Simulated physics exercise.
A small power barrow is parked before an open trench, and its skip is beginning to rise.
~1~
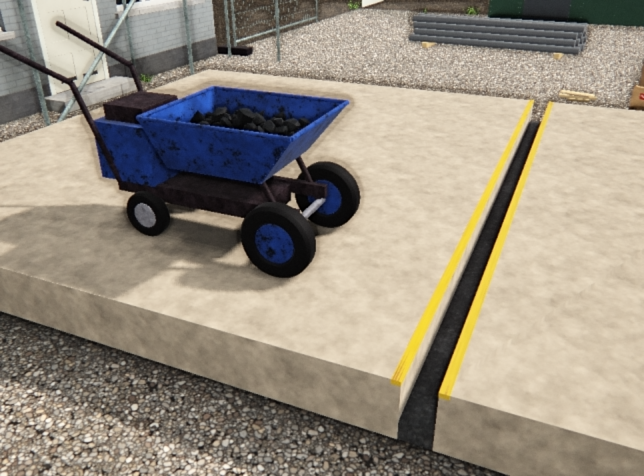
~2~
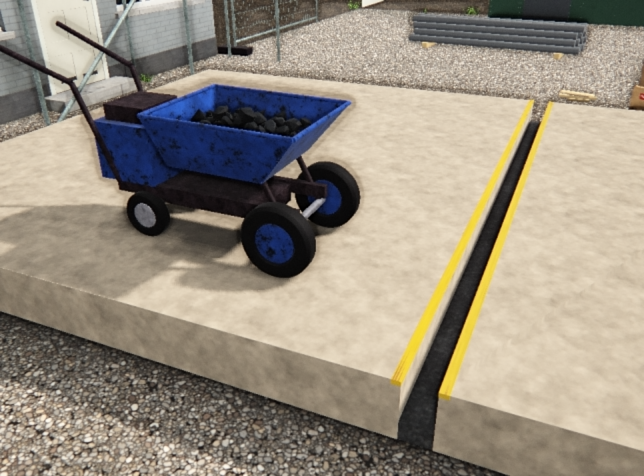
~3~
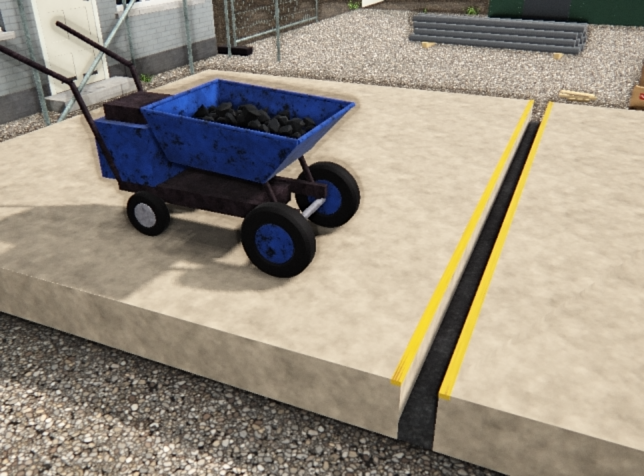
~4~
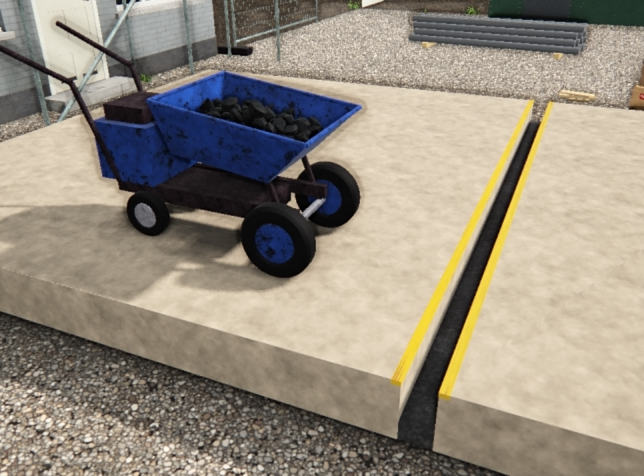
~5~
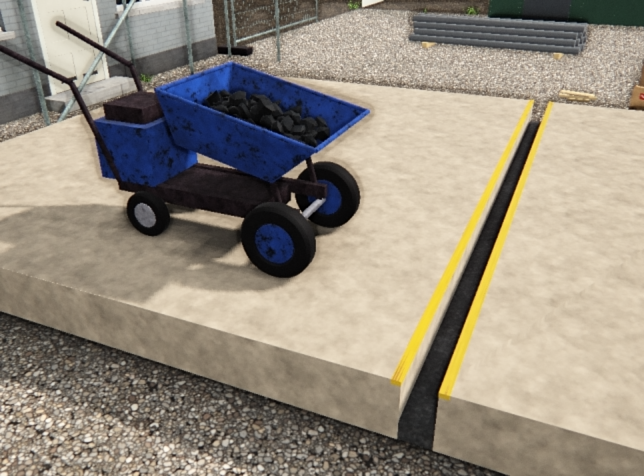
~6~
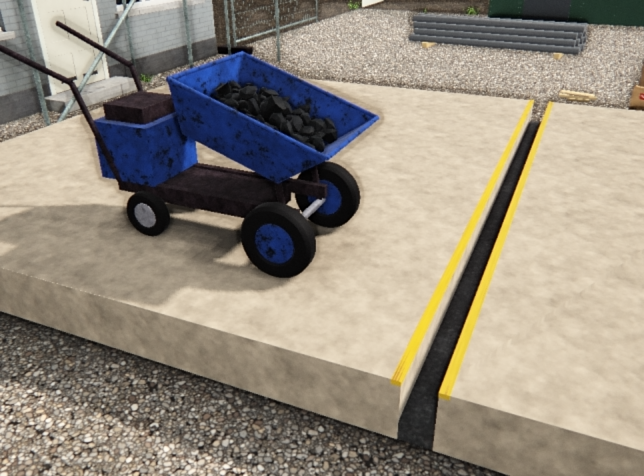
A blue wheeled barrow loaded with black lumps stood still on a concrete slab, left of a narrow yellow-edged trench, while its skip slowly rose at the back and tilted toward the right.
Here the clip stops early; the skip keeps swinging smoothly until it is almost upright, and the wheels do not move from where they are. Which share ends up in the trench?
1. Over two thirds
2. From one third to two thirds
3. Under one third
(2) From one third to two thirds.
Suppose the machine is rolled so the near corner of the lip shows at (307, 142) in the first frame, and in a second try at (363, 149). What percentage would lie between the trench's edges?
First some 60, then 30 per cent.
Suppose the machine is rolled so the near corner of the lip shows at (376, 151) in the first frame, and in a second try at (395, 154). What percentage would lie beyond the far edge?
The first spot gives roughly 80 %; the second gives roughly 100 %.
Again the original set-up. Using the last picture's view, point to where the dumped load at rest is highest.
Near (431, 256).
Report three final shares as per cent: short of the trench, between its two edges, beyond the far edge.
Short 40 %, between 55 %, beyond 5 %.
Shortly afterwards, skip tipped steeply; the whole lot in the skip.
Next, skip tipped right over; the bulk in the skip; a little short of the trench; a little in or heaped over the trench; a little falling.
Some moments later, skip tipped right over; only a few in the skip; near half short of the trench; near half in or heaped over the trench; a little beyond it.
In the end, skip tipped right over; near a third short of the trench; near half in or heaped over the trench; a little beyond it.
